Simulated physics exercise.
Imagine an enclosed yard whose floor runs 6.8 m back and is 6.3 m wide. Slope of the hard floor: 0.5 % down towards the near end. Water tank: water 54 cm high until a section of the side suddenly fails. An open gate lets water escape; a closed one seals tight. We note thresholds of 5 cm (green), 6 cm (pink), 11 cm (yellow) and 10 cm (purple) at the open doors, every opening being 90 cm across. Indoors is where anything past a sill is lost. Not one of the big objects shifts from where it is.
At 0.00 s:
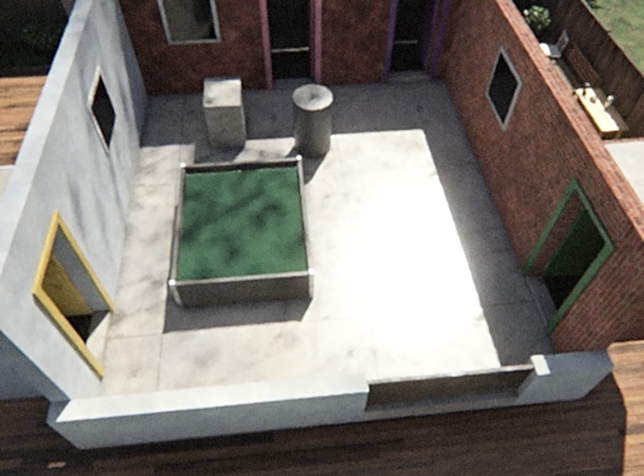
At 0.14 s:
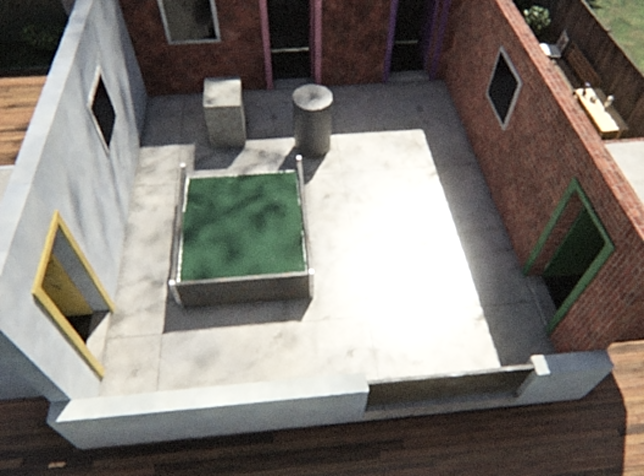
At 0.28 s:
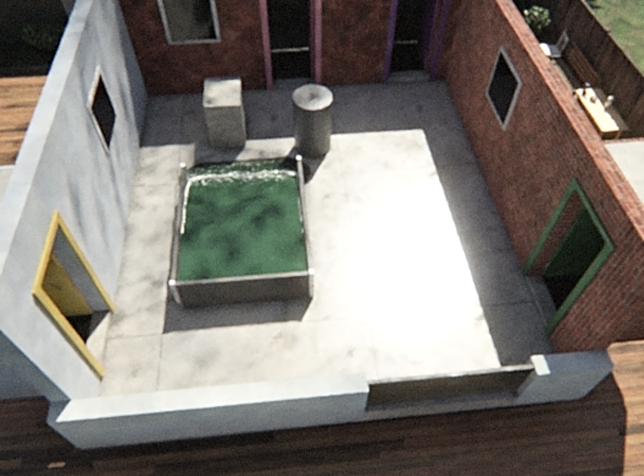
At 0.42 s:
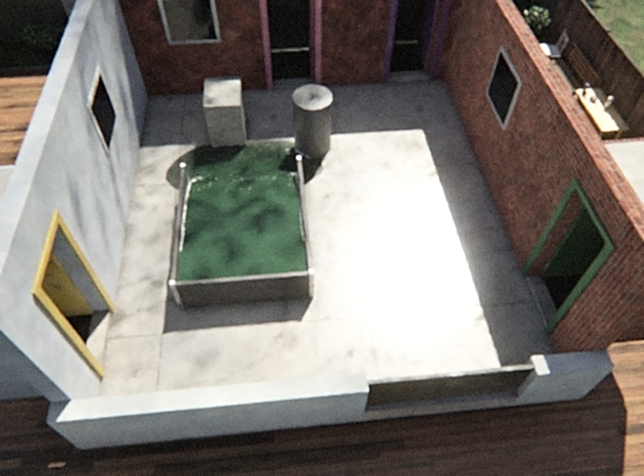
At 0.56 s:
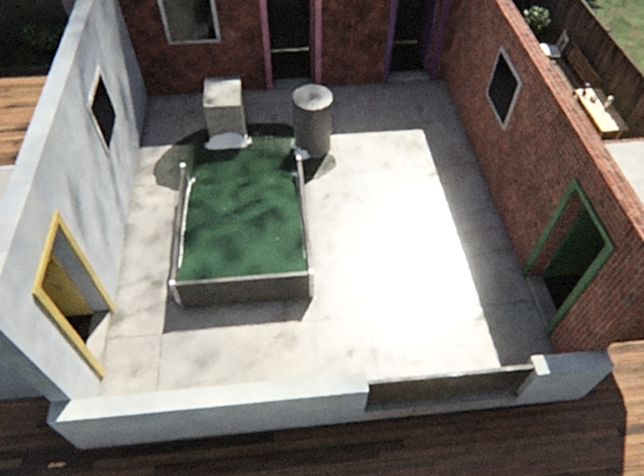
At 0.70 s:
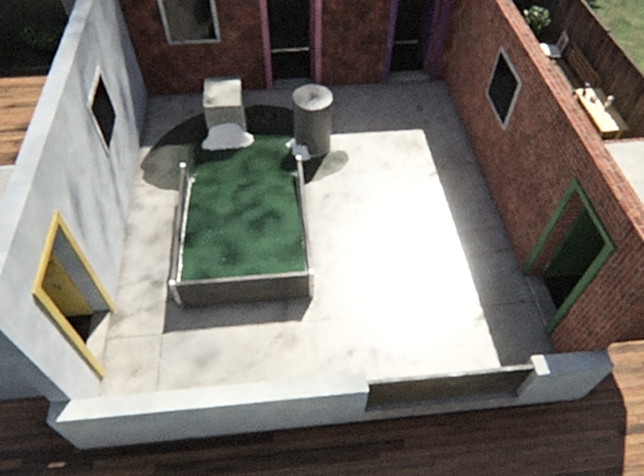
Green water pours out of the tank's far side and spreads around the block and cylinder.
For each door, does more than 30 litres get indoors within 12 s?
Door by door: Green door - no; pink door - yes; yellow door - no; purple door - no.
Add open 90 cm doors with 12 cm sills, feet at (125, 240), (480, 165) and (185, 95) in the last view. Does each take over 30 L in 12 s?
First doorway falls short, second falls short, third gets there.
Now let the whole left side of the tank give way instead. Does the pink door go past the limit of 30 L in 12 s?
Note: Pink door, short of the mark.
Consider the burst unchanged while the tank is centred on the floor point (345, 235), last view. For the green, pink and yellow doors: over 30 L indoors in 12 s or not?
Result - green door does not exceed it, pink door exceeds it, yellow door does not exceed it.
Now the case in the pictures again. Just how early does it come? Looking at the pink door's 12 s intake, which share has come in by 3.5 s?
About 70 per cent.
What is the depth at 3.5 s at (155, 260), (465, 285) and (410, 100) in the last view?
In that order: 2, 0 and 4 cm.
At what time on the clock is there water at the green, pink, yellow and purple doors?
Door times: Green 5.5 s / pink 1.0 s / yellow 4.0 s / purple 2.4 s.
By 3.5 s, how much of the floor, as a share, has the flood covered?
Wet share: Near 45 percent.
After 1.4 s water covers 20 % of the floor and is deepest (36 cm) near (235, 154); green door not reached, pink door 6 cm at the sill, 10 L in, yellow door not reached, purple door not reached.
After 2.2 s water covers 30 % of the floor and is deepest (31 cm) near (226, 154); green door not reached, pink door 15 cm at the sill, 83 L in, yellow door not reached, purple door not reached.
After 3.5 s water covers 45 % of the floor and is deepest (27 cm) near (217, 118); green door not reached, pink door 17 cm at the sill, 184 L in, yellow door not reached, purple door 5 cm at the sill, 0 L in.
After 7.0 s water covers 75 % of the floor and is deepest (14 cm) near (438, 88); green door 3 cm at the sill, 0 L in, pink door 6 cm at the sill, 257 L in, yellow door 2 cm at the sill, 0 L in, purple door 9 cm at the sill, 2 L in.
After 12.0 s water covers 95 % of the floor and is deepest (10 cm) near (276, 403); green door 6 cm at the sill, 2 L in, pink door 3 cm at the sill, 257 L in, yellow door 5 cm at the sill, 0 L in, purple door 4 cm at the sill, 4 L in.
